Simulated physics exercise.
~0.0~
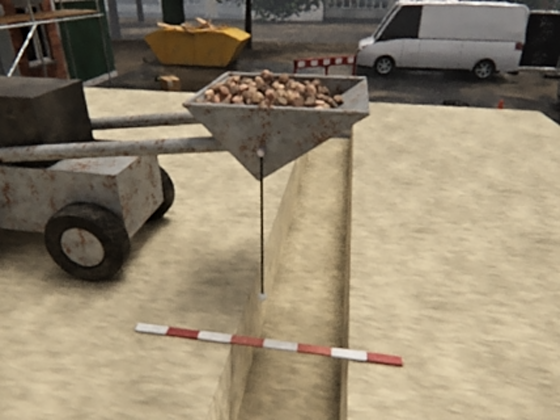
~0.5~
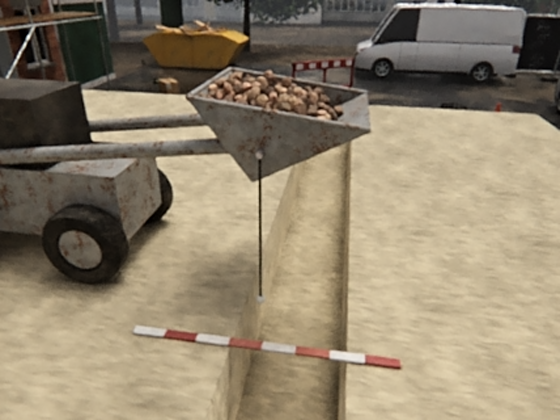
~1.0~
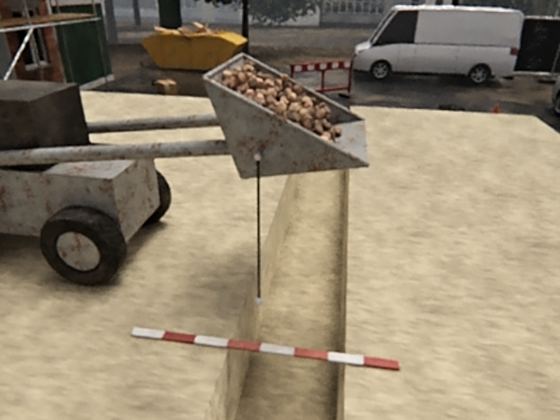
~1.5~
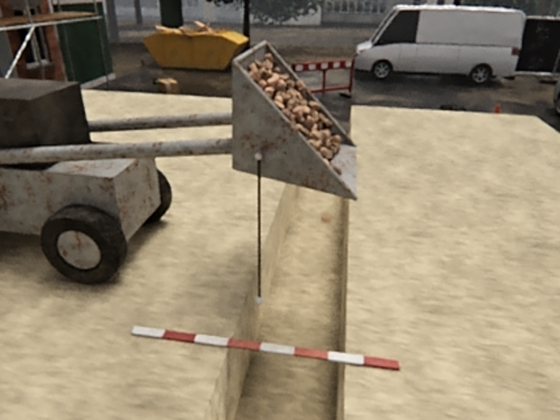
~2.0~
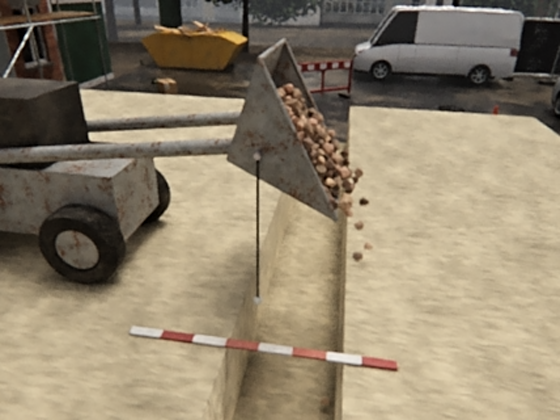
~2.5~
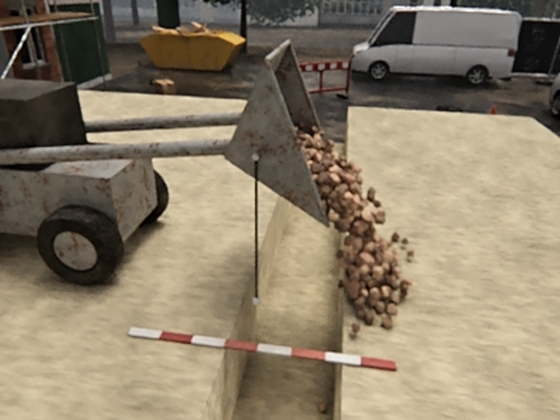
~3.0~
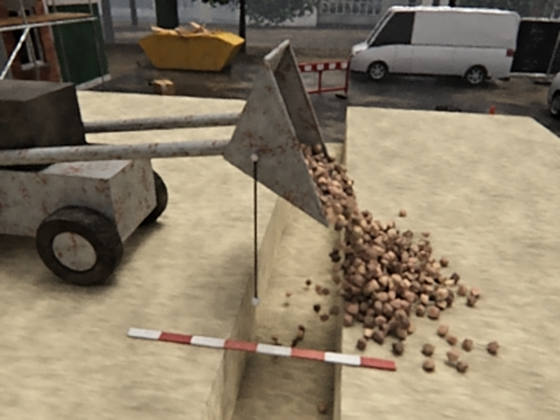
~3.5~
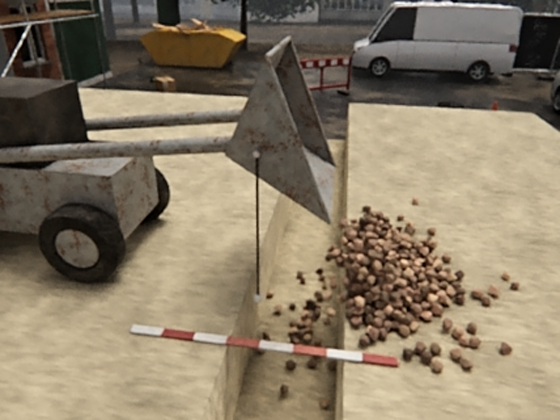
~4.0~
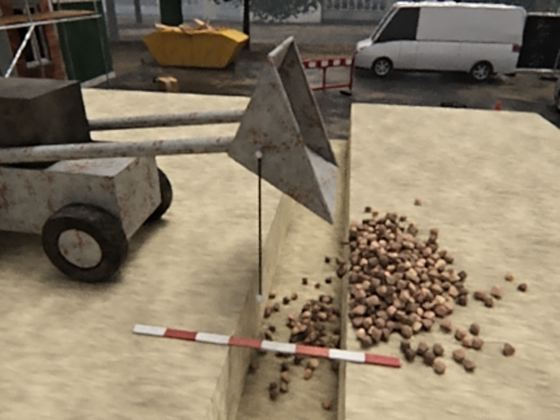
At first, a small grey loader on the left holds a bucket heaped with brownish stones above a narrow trench, with a red and white striped pole lying across it and a white van and yellow skip behind. The bucket tips forward to the right while the loader stays in place. Stones begin to slip over its lower lip, then pour out in a thick stream. Most land beyond the trench, spreading into a pile on the right, while some drop inside it. Finally the bucket hangs steeply tilted and empty, with a broad heap past the trench and fewer stones scattered within it.
